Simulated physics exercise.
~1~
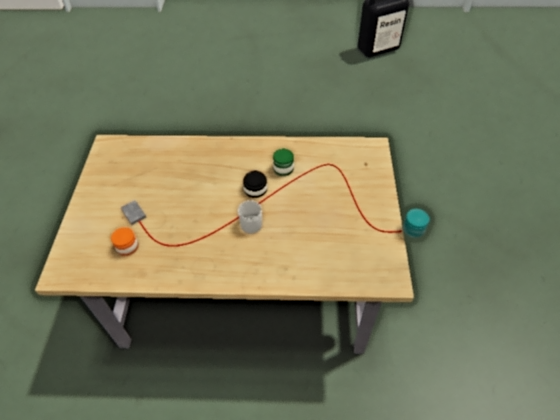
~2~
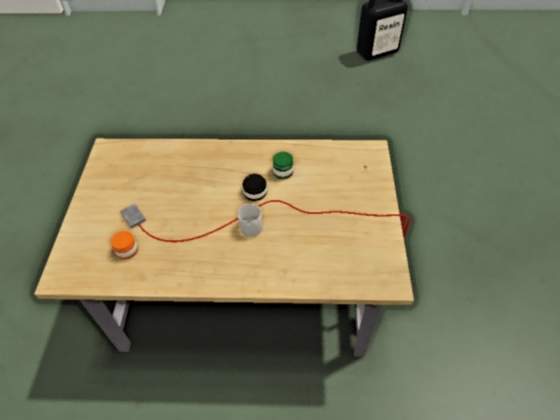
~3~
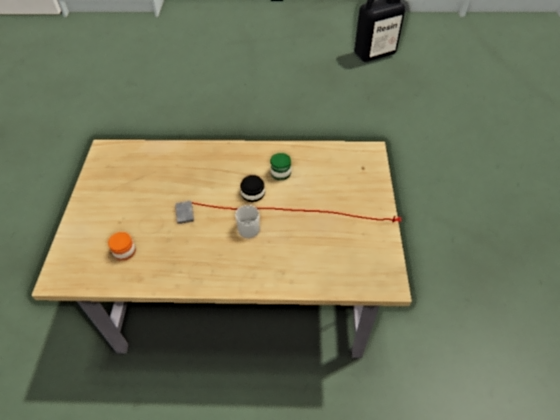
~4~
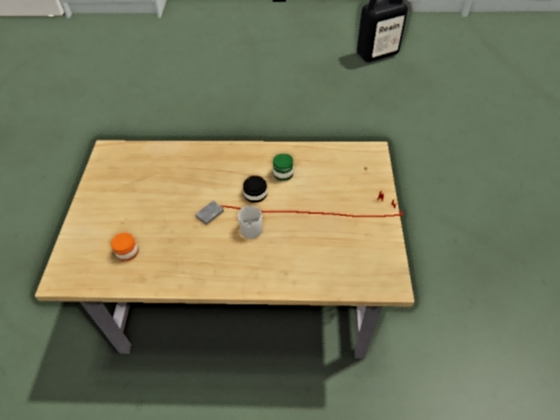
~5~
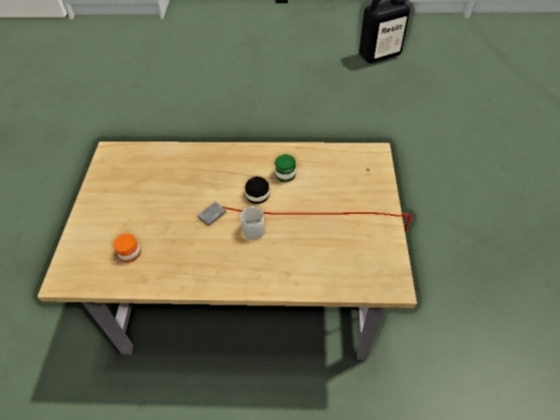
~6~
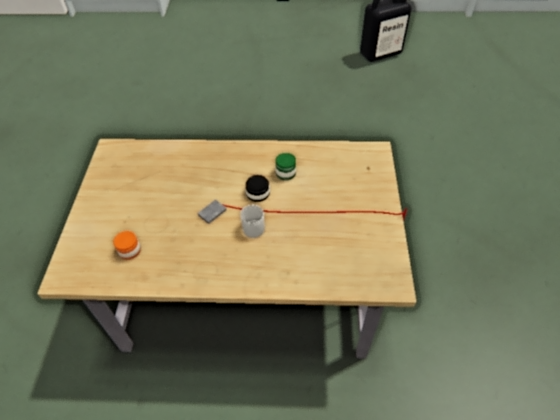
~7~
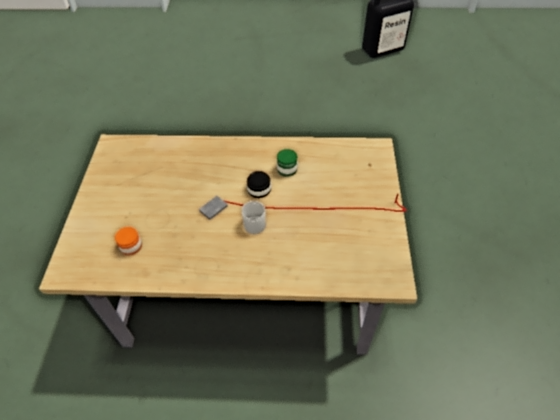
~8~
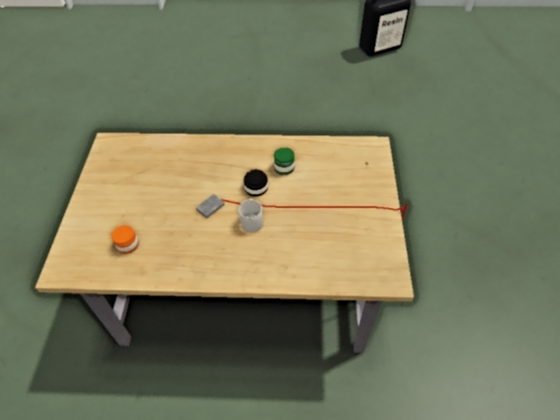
Wooden table with a teal speaker dropping off the right edge, its red cable dragging a grey phone rightward until it stops mid-table.
